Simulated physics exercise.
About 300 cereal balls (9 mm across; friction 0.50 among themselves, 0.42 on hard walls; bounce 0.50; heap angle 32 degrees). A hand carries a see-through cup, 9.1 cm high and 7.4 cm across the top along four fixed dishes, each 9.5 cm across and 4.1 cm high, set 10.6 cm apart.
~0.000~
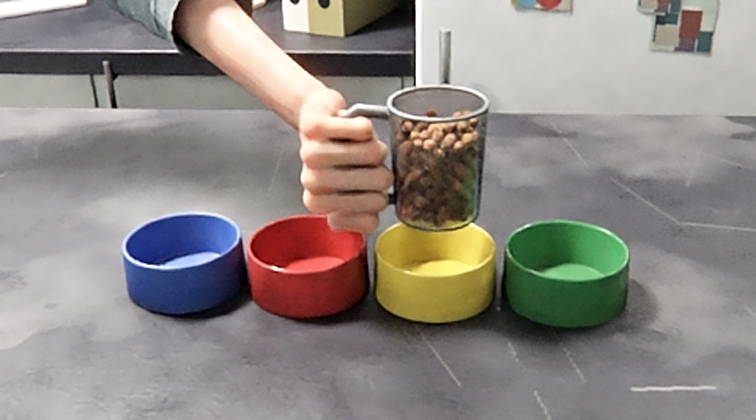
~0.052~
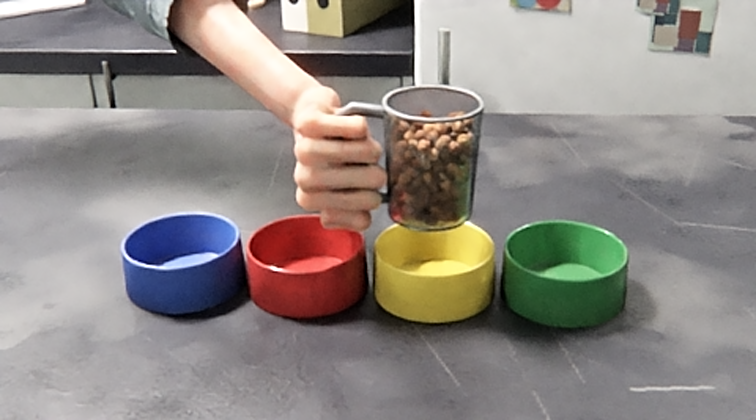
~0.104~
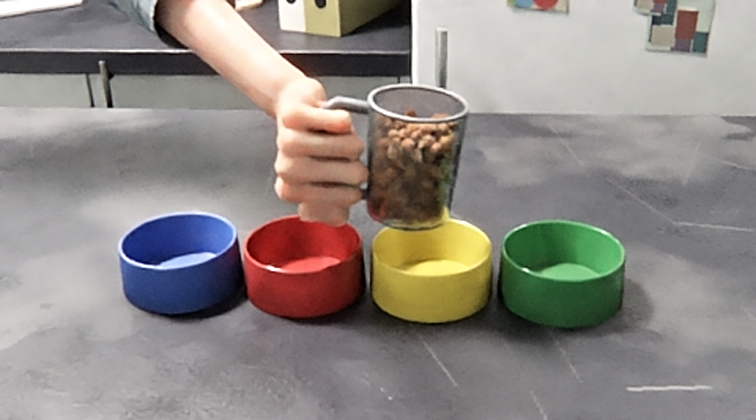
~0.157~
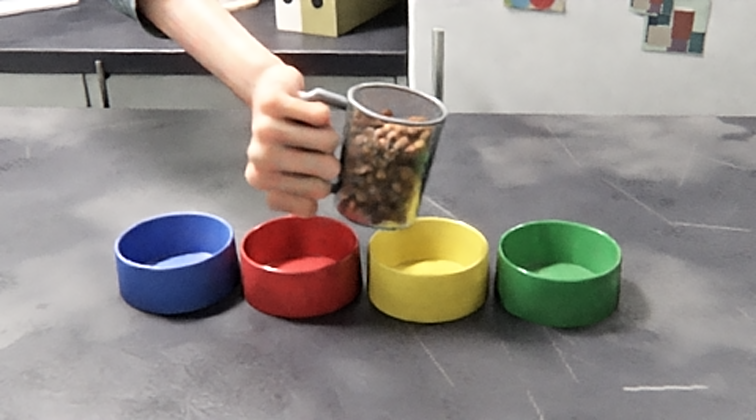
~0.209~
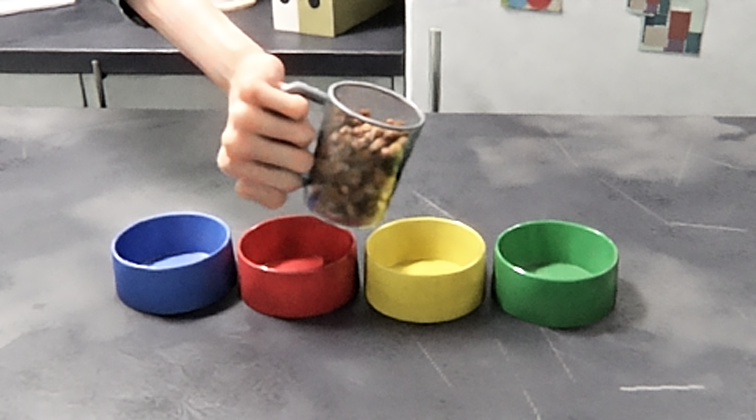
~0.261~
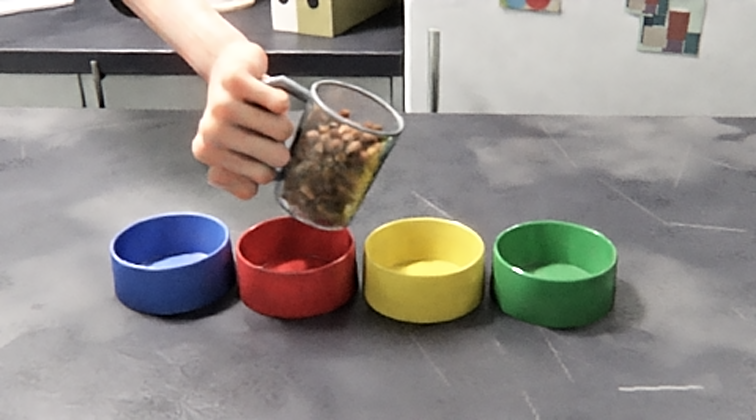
A hand moves a clear cup of brown pieces left above four colored bowls, tilting it rightward.
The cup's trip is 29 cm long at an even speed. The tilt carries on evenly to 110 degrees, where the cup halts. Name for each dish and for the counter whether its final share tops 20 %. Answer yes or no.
Red dish: No; blue dish: Yes; green dish: No; yellow dish: No; on the counter: No.
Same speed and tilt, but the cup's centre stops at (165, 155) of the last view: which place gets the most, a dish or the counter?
The winner: Red.
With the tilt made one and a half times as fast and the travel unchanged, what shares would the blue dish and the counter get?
Blue 90; counter 10.
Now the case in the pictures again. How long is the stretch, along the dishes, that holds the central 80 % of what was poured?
Roughly 6 cm.
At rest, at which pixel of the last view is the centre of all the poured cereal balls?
Around (164, 256).
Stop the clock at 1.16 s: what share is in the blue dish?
About 35 per cent by then.
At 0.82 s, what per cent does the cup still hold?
About 95 per cent.
After 0.60 s, tilt 67 degrees; cup holds 100 %.
Then, at 0.82 s, tilt 94 degrees; cup holds 95 %, blue 5 %.
After 1.16 s, tilt 110 degrees; cup holds 65 %, blue 35 %.
In the end, at 2.7 s, red 0 %, blue 95 %, green 0 %, yellow 0 %, counter 5 %.
